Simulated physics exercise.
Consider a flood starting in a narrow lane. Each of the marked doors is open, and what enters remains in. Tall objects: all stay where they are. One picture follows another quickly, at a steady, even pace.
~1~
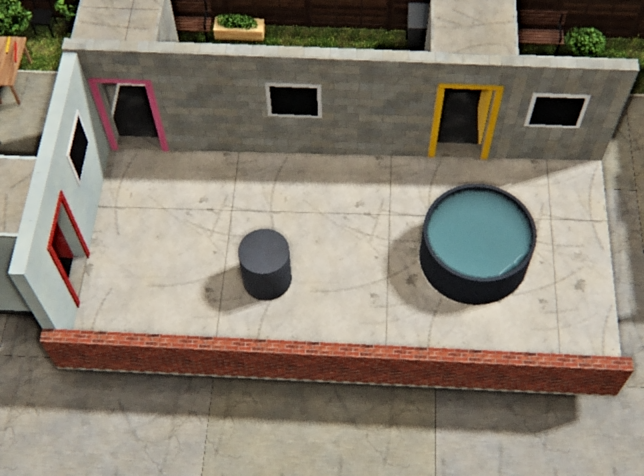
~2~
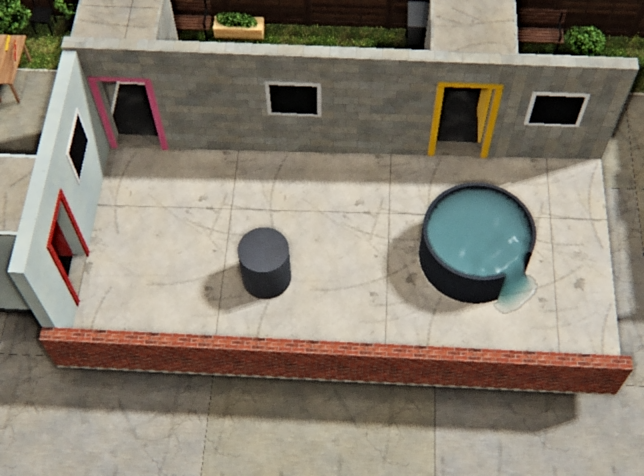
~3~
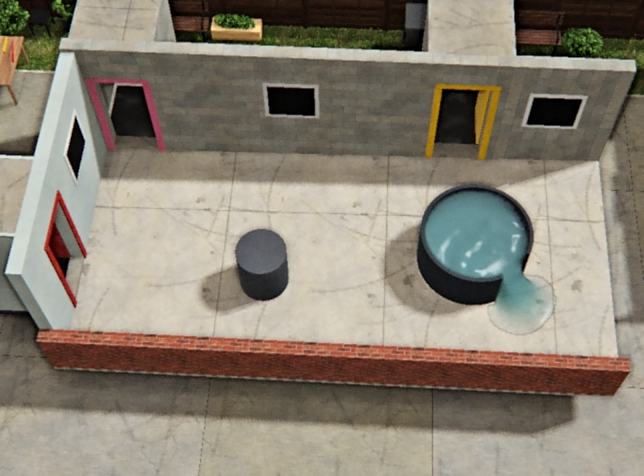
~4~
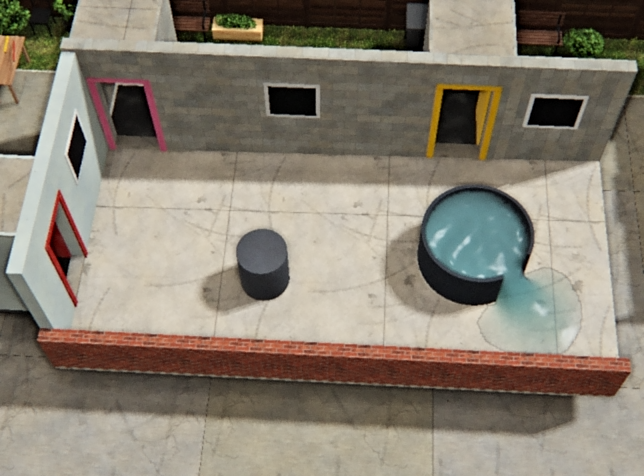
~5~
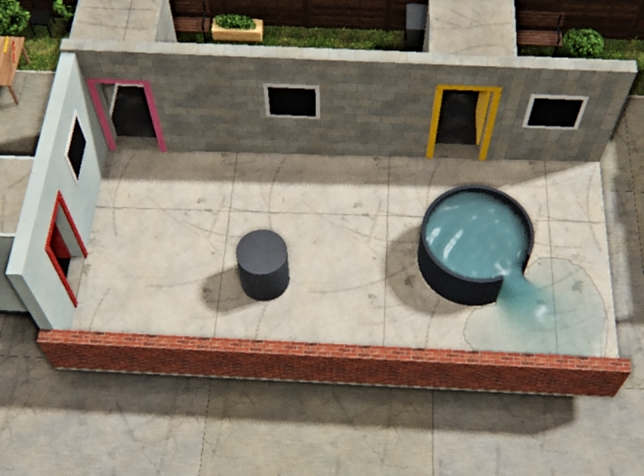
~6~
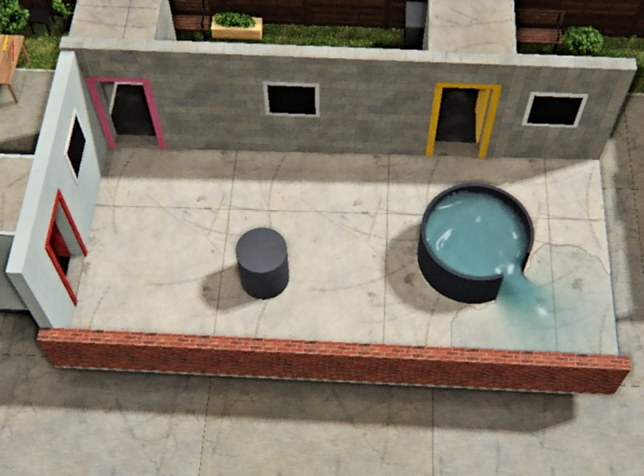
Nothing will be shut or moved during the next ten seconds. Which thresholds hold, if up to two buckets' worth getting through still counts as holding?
The red door holds; the yellow door holds; the pink door holds.
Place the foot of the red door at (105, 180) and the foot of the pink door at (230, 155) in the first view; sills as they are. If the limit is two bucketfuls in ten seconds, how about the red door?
As I see it, the red door stays beneath the mark.
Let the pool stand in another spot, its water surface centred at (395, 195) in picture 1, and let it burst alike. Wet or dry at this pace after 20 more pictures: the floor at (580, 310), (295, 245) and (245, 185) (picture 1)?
Result: Inundated; spared; spared.
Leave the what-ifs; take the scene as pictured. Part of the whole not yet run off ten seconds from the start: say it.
That works out to about 40 per cent.
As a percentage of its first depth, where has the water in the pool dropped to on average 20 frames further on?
Near 42 in a hundred.
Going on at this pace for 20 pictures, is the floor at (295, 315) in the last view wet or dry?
Outcome at that point: Inundated.
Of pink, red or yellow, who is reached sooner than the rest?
That's the door marked red.
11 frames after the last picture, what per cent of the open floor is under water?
I'd estimate some 15 per cent.
A moment on, water covers 10 % of the floor; the red door not reached, the yellow door not reached, the pink door not reached.
Next, water covers 15 % of the floor; the red door not reached, the yellow door not reached, the pink door not reached.
Then, water covers 25 % of the floor; the red door not reached, the yellow door not reached, the pink door not reached.
Later, water covers 35 % of the floor; the red door wet at the sill, nothing in, the yellow door not reached, the pink door not reached.
In the end, water covers 40 % of the floor; the red door wet at the sill, nothing in, the yellow door not reached, the pink door wet at the sill, nothing in.
